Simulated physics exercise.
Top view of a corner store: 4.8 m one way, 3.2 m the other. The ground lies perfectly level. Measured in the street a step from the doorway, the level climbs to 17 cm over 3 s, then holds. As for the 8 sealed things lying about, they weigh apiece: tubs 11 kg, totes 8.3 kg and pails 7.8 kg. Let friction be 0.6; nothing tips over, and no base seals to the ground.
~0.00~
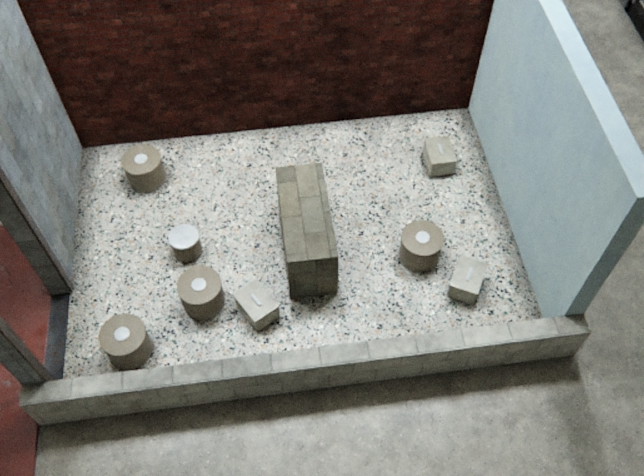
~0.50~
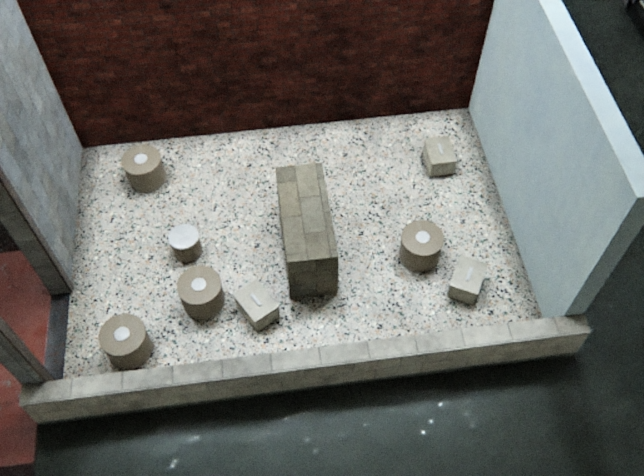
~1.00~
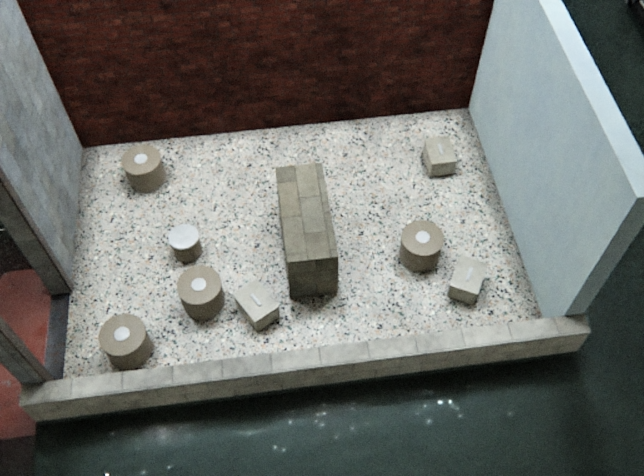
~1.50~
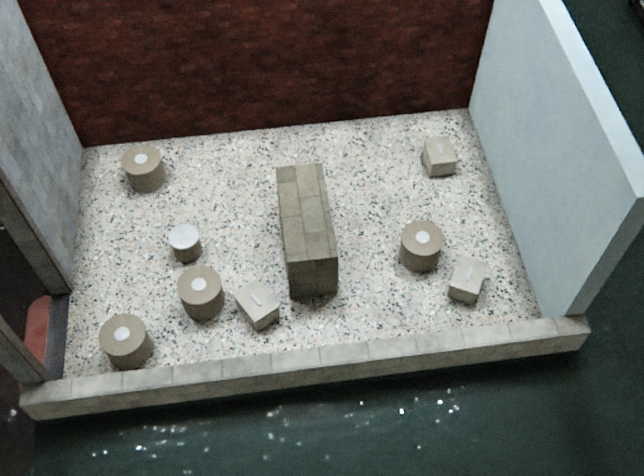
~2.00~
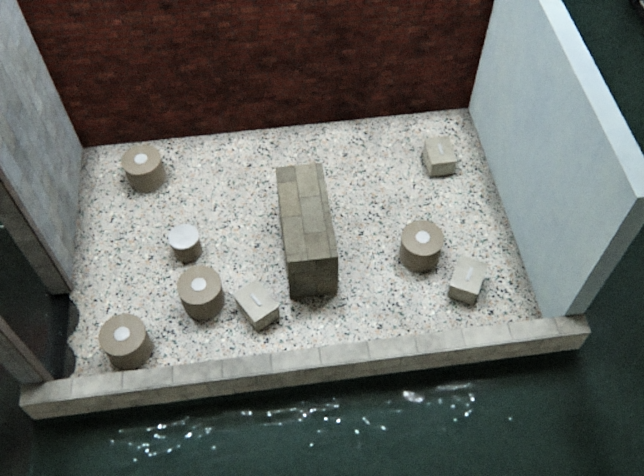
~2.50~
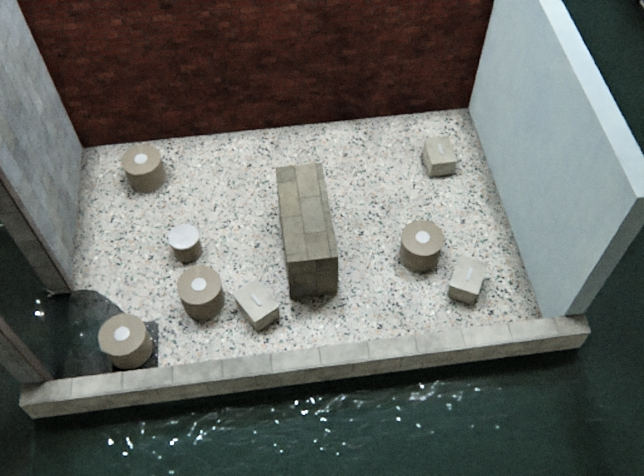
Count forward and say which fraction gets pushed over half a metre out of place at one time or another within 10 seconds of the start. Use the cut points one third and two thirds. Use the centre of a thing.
It falls from one third to two thirds.
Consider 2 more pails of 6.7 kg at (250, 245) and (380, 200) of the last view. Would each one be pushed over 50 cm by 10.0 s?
Order as asked - beyond the cutoff and inside the cutoff.
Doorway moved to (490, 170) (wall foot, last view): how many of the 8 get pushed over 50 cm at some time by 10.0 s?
The answer then is 1.
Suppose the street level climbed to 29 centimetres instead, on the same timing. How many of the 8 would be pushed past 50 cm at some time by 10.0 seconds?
Result: 7.
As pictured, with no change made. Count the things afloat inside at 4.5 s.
The count is 0.
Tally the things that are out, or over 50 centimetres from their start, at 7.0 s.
I get 3.
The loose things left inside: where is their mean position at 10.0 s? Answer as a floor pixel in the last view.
Around (351, 230).
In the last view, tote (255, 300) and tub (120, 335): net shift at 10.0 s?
140 cm, 400 cm.
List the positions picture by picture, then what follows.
In the first frame, a tub at (423, 237) rests on the ground; a tote at (256, 300) rests on the ground; 0.0 m2 under water; 0 of 8 have shifted.
In the second frame, a tub at (423, 237) rests on the ground; a tote at (256, 300) rests on the ground; 0.0 m2 under water; 0 of 8 have shifted.
In the third frame, a tub at (423, 237) rests on the ground; a tote at (256, 300), on the bottom; 0.0 m2 under water; 0 of 8 have shifted.
In the fourth frame, a tub at (423, 237) rests on the ground; a tote at (256, 300) rests on the ground; 0.0 m2 under water; 0 of 8 have shifted.
In the fifth frame, a tub at (423, 237) rests on the ground; a tote at (256, 300), on the bottom; 0.0 m2 under water; 0 of 8 have shifted.
In the sixth frame, a tub at (423, 237) rests on the ground; a tote at (256, 300), on the bottom; water covers 0.5 m2; 0 of 8 have shifted.
After 3.5 s 0 of 8 are over 50 cm from their spots; 0 afloat.
After 4.5 s 1 of 8 are over 50 cm from their spots; 0 afloat.
After 7.0 s 3 of 8 are over 50 cm from their spots; 0 afloat.
After 10.0 s 3 of 8 are over 50 cm from their spots, and 3 have been at some point; 2 afloat.
